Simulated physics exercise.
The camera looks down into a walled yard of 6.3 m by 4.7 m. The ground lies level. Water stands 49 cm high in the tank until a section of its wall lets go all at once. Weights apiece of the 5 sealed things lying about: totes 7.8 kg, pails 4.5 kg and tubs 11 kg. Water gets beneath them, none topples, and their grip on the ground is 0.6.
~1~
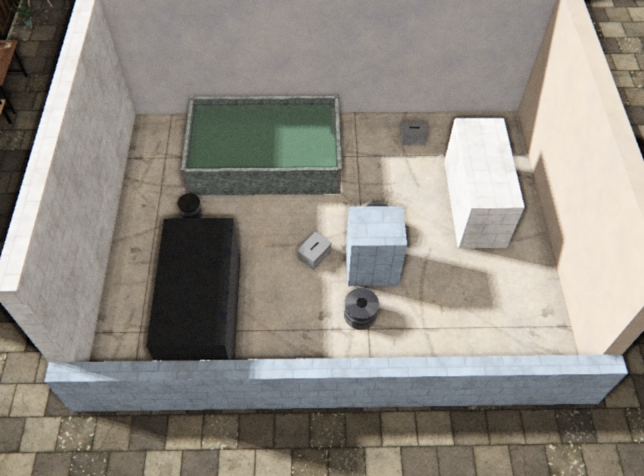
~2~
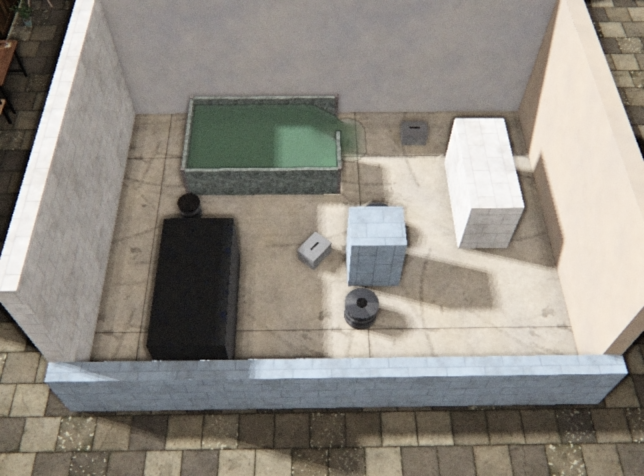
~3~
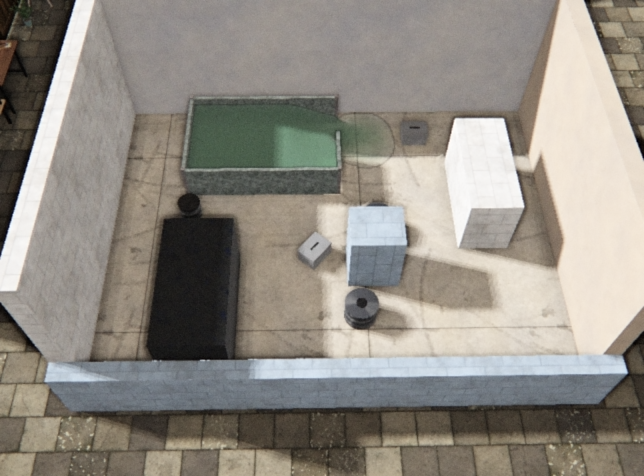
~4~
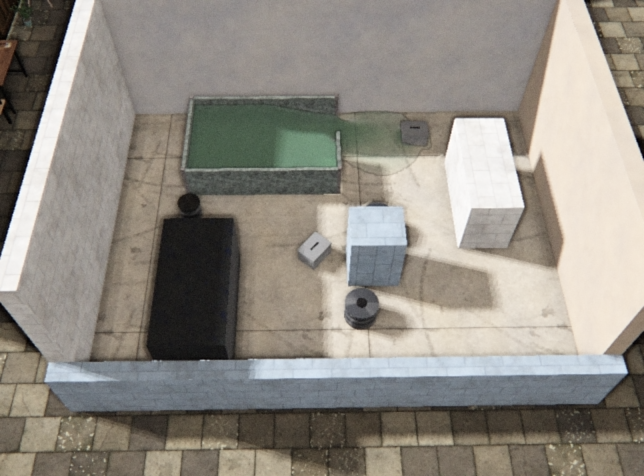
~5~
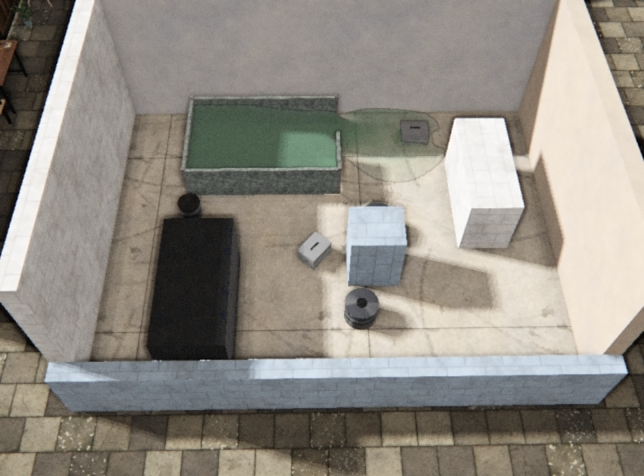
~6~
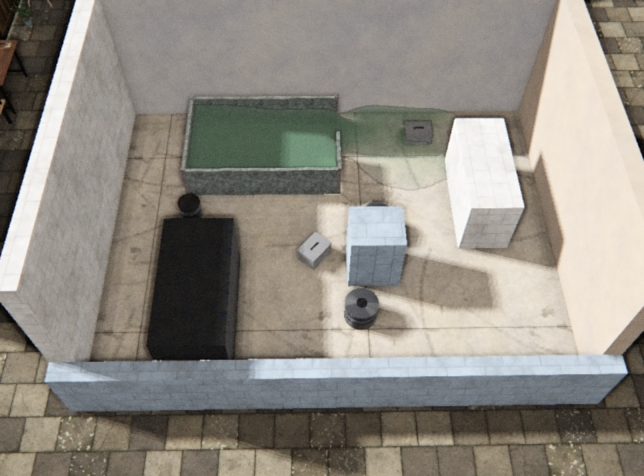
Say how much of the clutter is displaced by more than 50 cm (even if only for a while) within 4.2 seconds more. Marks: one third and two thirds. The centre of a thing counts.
That comes to under a third.
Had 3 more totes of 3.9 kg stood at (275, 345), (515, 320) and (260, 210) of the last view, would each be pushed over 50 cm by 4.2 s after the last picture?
In turn: Under, over, short of it.
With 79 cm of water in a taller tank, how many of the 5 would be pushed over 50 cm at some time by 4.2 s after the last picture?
In that case 2 of them.
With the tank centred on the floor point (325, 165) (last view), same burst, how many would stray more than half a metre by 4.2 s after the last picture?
In that case 1 of them.
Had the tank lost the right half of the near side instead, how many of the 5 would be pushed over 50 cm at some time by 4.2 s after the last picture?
Then 3.
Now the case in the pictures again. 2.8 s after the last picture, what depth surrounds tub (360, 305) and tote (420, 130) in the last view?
Roughly 0 and 9 cm.
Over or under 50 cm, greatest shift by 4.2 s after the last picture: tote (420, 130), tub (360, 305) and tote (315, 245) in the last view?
In that order: More, under, short of it.
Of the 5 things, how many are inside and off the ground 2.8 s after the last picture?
I count 1.
Then, 0.4 s after the last picture 0 of 5 are over 50 cm from their spots; 0 afloat.
Then, 1.5 s after the last picture 1 of 5 are over 50 cm from their spots; 1 afloat.
Then, 2.8 s after the last picture 1 of 5 are over 50 cm from their spots; 1 afloat.
Then, 4.2 s after the last picture 1 of 5 are over 50 cm from their spots, and 1 have been at some point; 1 afloat.
